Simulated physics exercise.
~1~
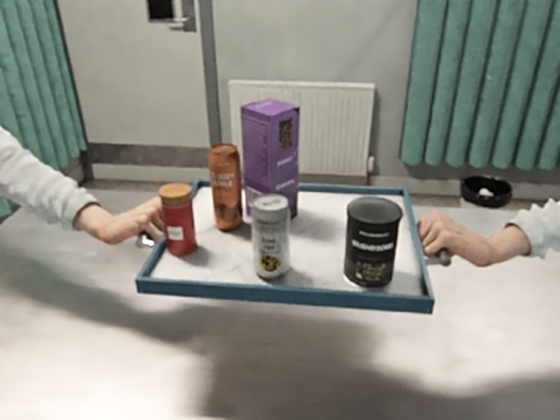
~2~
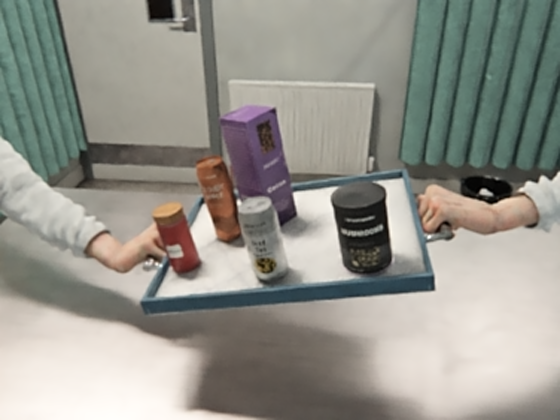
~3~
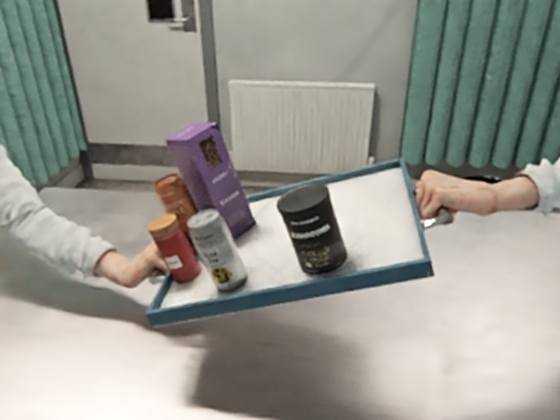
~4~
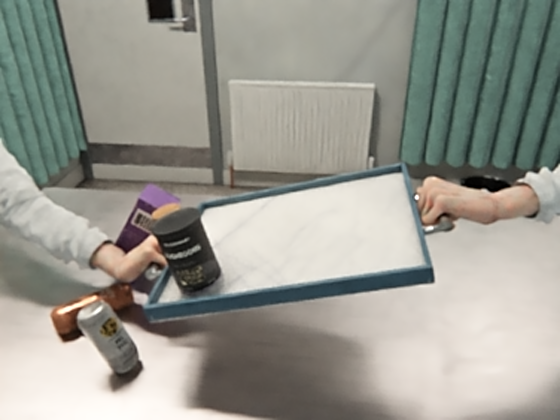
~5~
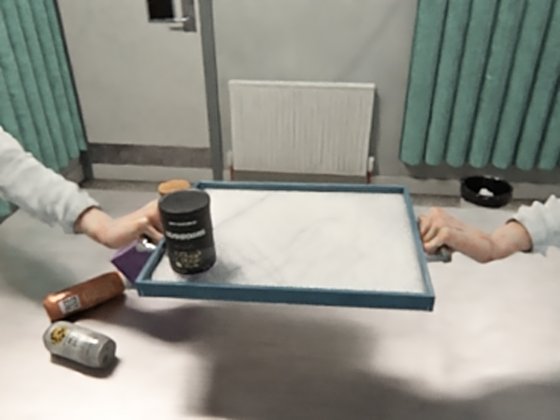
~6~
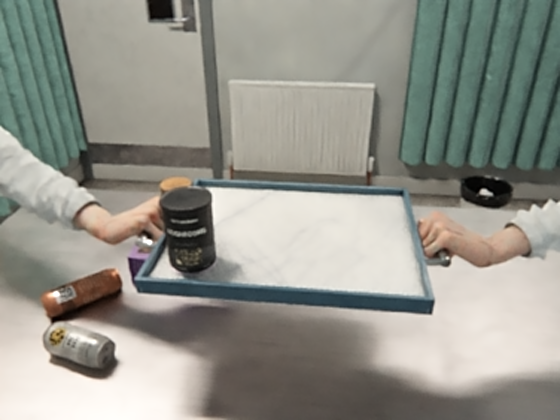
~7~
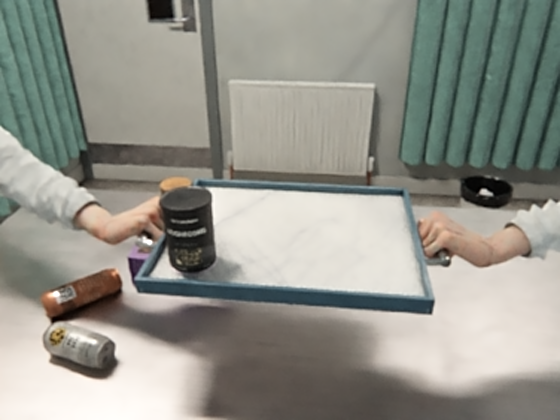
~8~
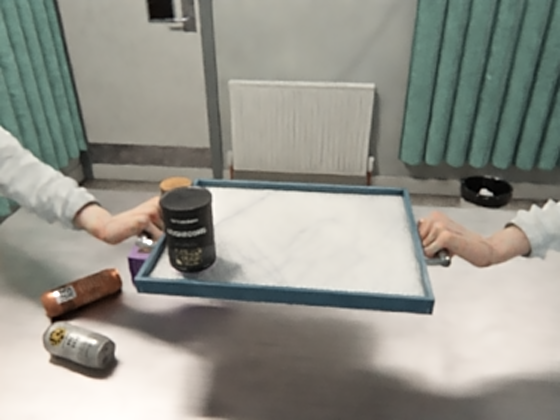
At first, two hands hold a blue-rimmed tray level, with a red shaker, an orange can, a tall purple carton, a white can and a black tin standing on it. The hands tip the tray down to the left, and the items lean and slide that way, bunching near the lower edge. The orange can, the carton and the white can go over the left side, while the black tin slides up beside the shaker. The hands level the tray again. At the end, the tin and shaker stand at its left end, and the three fallen items lie below.
